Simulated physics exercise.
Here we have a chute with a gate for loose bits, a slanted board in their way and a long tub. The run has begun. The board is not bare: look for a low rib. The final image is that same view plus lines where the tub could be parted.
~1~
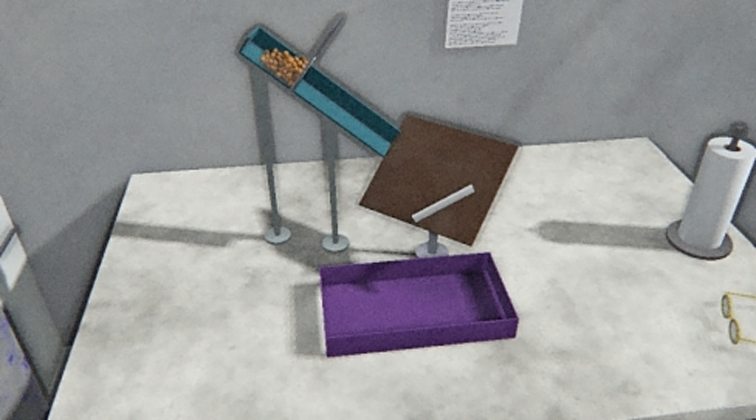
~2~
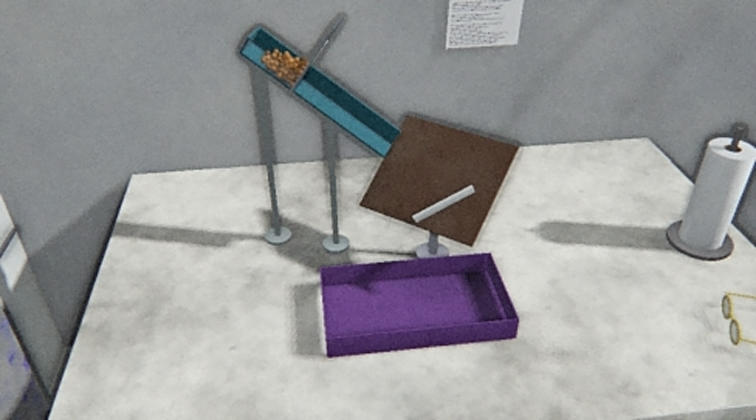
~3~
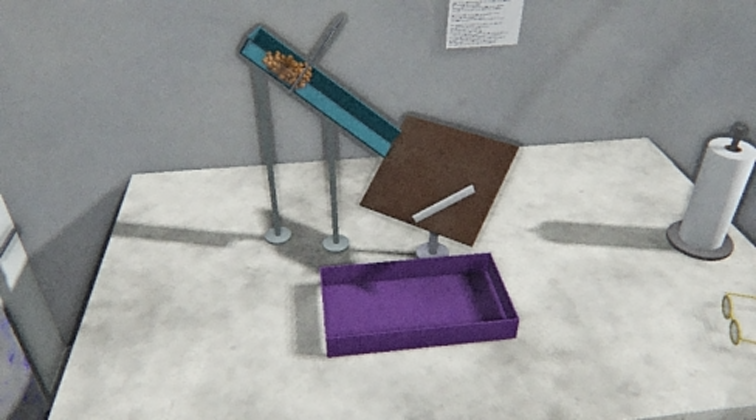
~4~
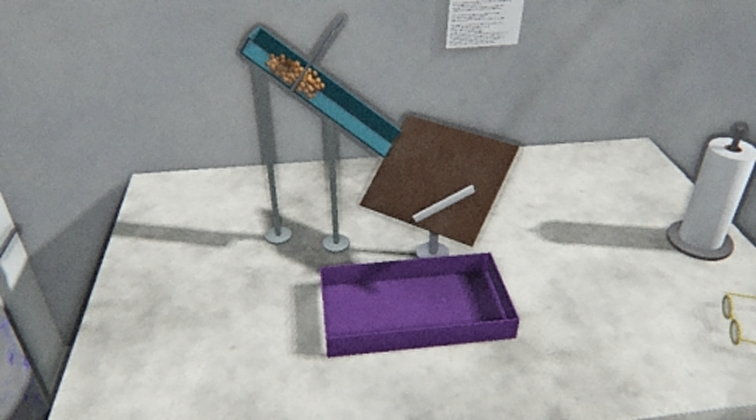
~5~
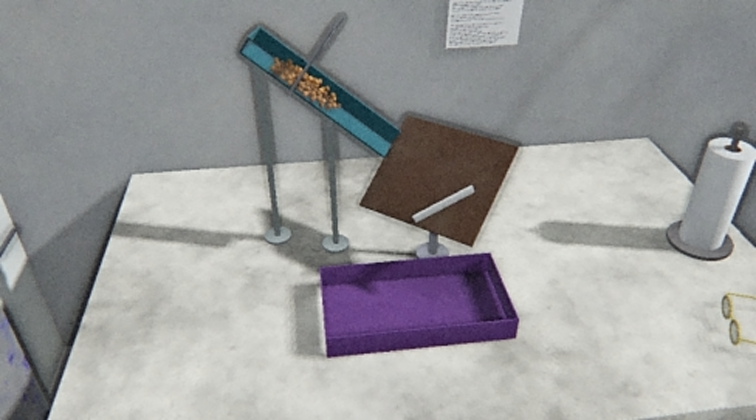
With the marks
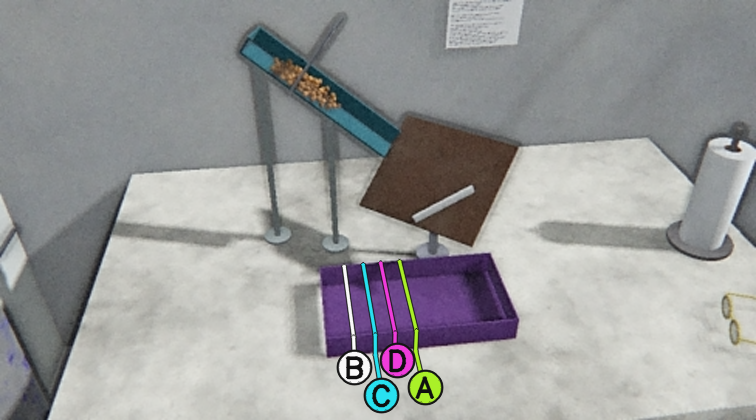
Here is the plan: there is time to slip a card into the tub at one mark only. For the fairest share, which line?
Use line D.
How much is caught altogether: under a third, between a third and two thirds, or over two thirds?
Over two thirds.
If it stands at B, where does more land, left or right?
The right side.
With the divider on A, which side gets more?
The left side.
On the marked copy, line A crosses the front rim at (416, 329); line B crosses the front rim at (353, 336); line C crosses the front rim at (375, 334); line D crosses the front rim at (394, 332).
With A, of what is caught, all but a few on the left of the divider, a small share on the right.
With B, of what is caught, none at all on the left of the divider, the whole lot on the right.
With C, of what is caught, only a few on the left of the divider, all but a few on the right.
With D, of what is caught, close to a third on the left of the divider, close to two thirds on the right.
